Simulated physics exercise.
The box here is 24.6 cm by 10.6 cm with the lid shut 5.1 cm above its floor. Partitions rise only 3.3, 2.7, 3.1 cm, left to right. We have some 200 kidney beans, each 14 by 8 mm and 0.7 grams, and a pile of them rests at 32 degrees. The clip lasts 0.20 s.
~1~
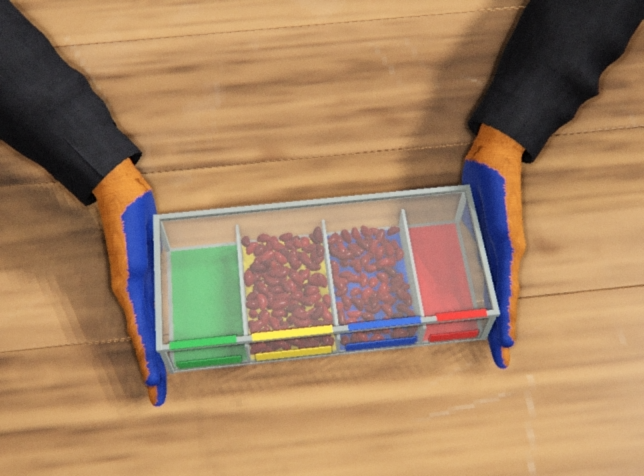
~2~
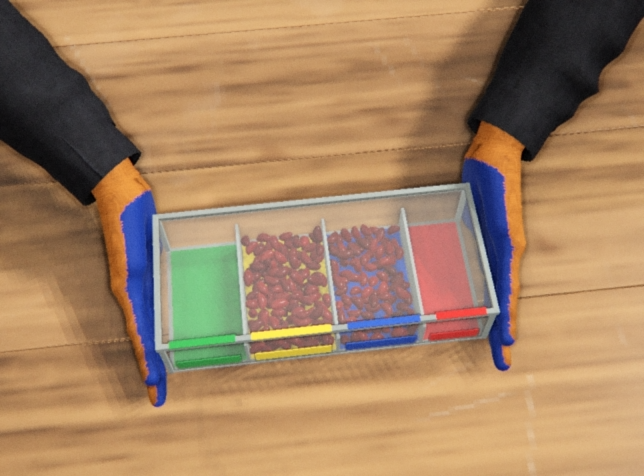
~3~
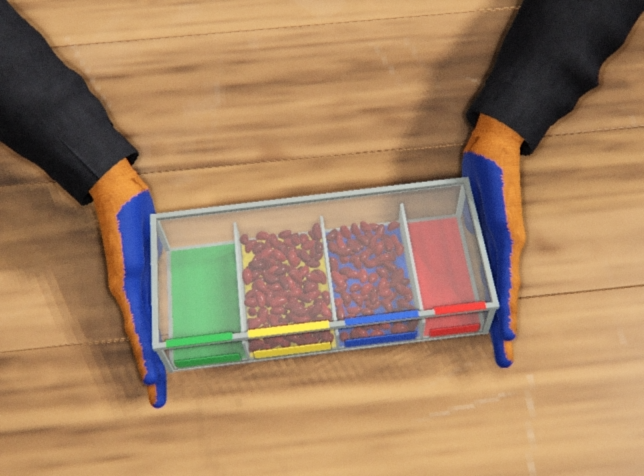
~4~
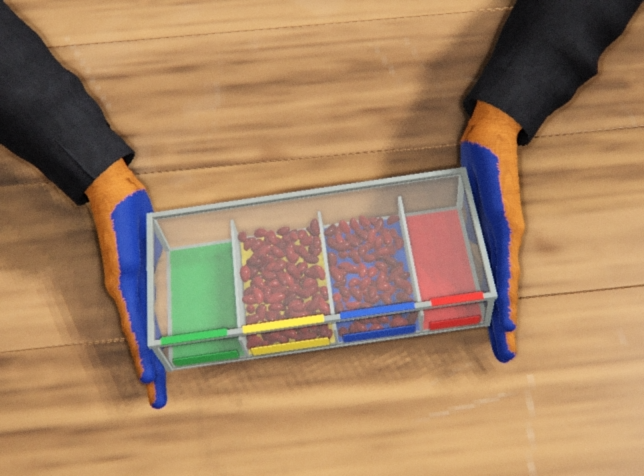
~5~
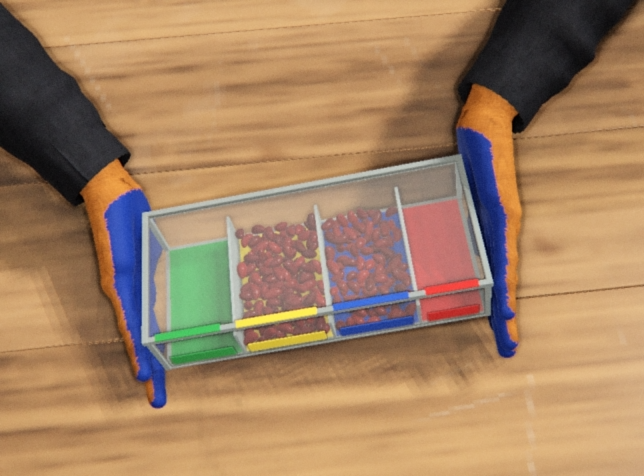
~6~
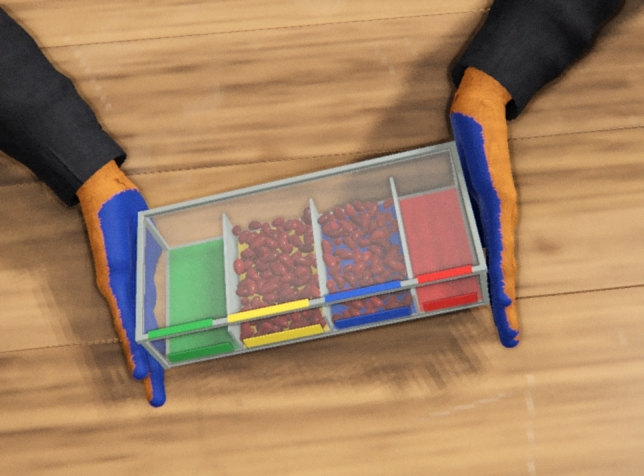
We see two hands holding a clear lidded box with green, yellow, blue and red sections, dark red beans filling the middle two; the hands gradually tilt it, raising the right end, while the beans stay in their sections.
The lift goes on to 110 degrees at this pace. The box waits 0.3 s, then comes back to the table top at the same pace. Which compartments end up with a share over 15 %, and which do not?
Red compartment not over, blue compartment not over, green compartment over, yellow compartment over.
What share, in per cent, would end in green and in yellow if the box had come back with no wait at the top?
In that case green keeps 55% and yellow keeps 45%.
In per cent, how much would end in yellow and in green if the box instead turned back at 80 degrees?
In per cent, yellow gets 55, green gets 25.
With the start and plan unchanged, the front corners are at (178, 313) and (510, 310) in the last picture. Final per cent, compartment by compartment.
That leaves red with 85 percent, blue with 15, green with 0 and yellow with 0 percent.
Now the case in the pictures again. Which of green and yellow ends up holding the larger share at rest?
It is the yellow one.
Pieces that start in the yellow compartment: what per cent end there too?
I'd put it at roughly 50 per cent.
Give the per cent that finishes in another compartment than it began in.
Roughly 65 in a hundred.
Then, 1.15 s after the last picture, tilt 110 degrees; blue 5 %, green 30 %, yellow 65 %.
Then, 1.90 s after the last picture, tilt 58 degrees; green 35 %, yellow 60 %.
Then, 2.69 s after the last picture, tilt 0 degrees; green 40 %, yellow 60 %.
In the end, red 0 %, blue 0 %, green 40 %, yellow 60 %.
